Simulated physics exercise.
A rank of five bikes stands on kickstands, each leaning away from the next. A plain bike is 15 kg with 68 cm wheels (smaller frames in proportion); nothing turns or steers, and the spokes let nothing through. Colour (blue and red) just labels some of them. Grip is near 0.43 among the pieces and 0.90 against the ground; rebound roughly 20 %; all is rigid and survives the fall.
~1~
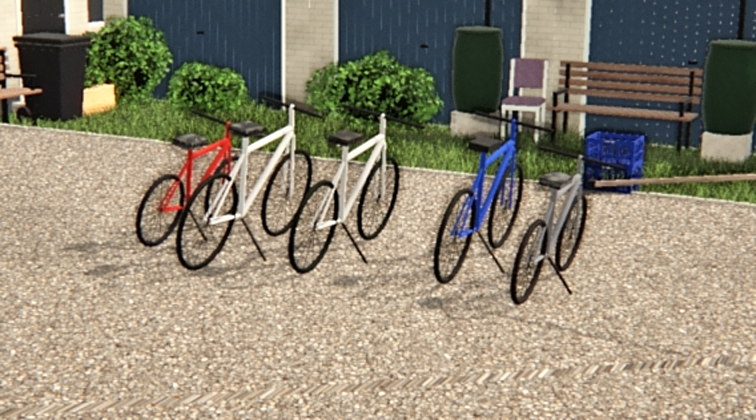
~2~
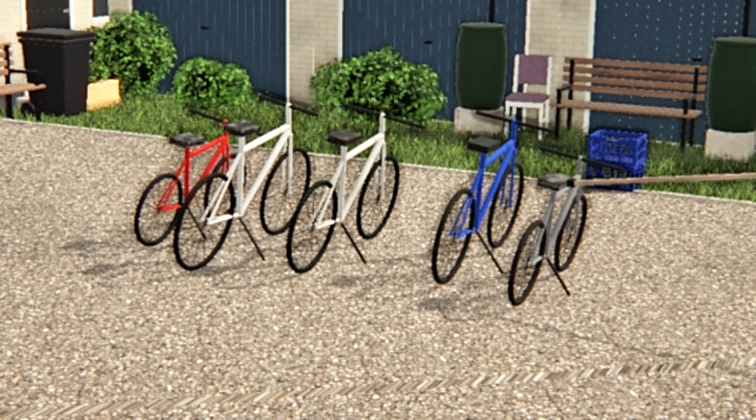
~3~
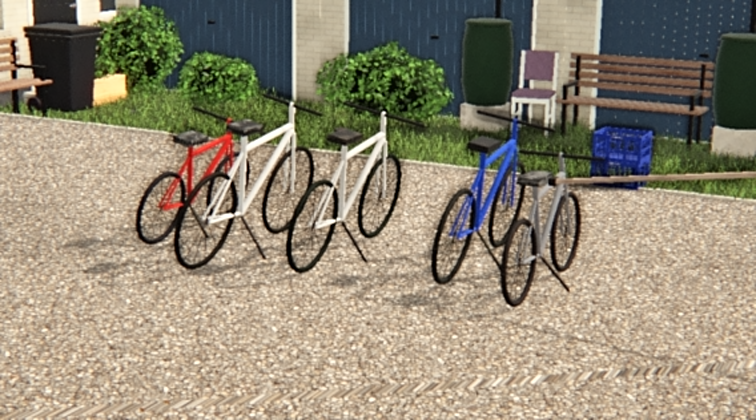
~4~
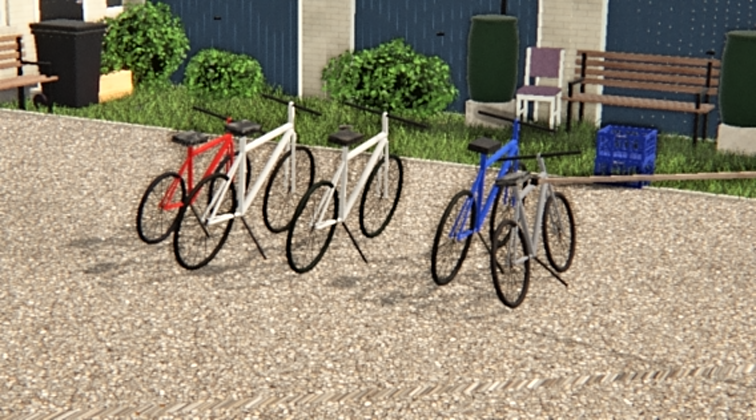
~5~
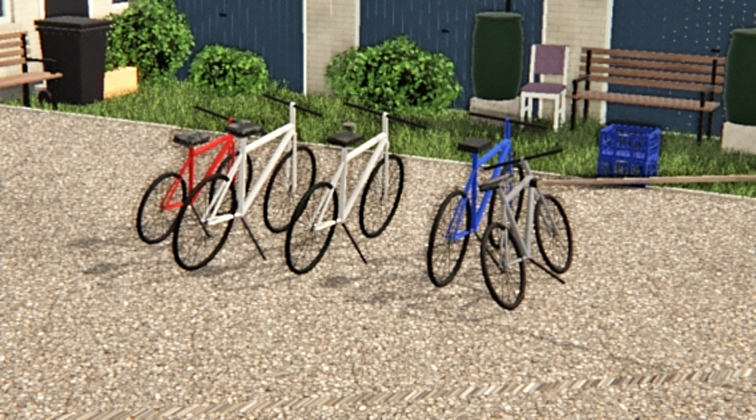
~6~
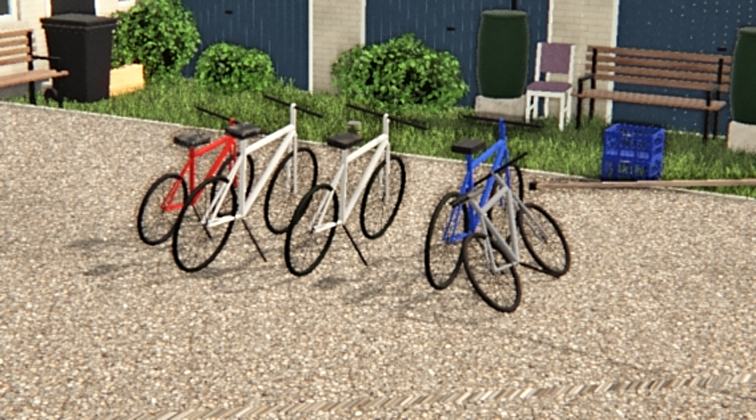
Five bicycles stood in a row on gravel as a long pole came in from the right and pushed the nearest grey one, which swung around and leaned against the blue bike, nudging it slightly.
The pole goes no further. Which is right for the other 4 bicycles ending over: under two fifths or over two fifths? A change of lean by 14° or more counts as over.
The part is more than two fifths.
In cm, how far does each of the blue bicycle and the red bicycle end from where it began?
About: Blue 70, red 20.
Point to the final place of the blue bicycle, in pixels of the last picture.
Around (418, 235).
Then, 0.36 s past the last view, 1 of the 4 other bicycles over; blue bicycle 42° from how it stood.
Then, 0.84 s past the last view, 2 of the 4 other bicycles over; blue bicycle lying flat.
Then, 1.94 s past the last view, 4 of the 4 other bicycles over; blue bicycle lying flat; red bicycle 22° from how it stood.
Then, 2.72 s past the last view, 4 of the 4 other bicycles over; blue bicycle lying flat; red bicycle 34° from how it stood.
In the end, 4 of the 4 other bicycles over; blue bicycle lying flat; red bicycle 29° from how it stood. That is 100 per cent. Not one is left standing. From the last view, middles, blue bicycle near (418, 235), red bicycle near (178, 174).
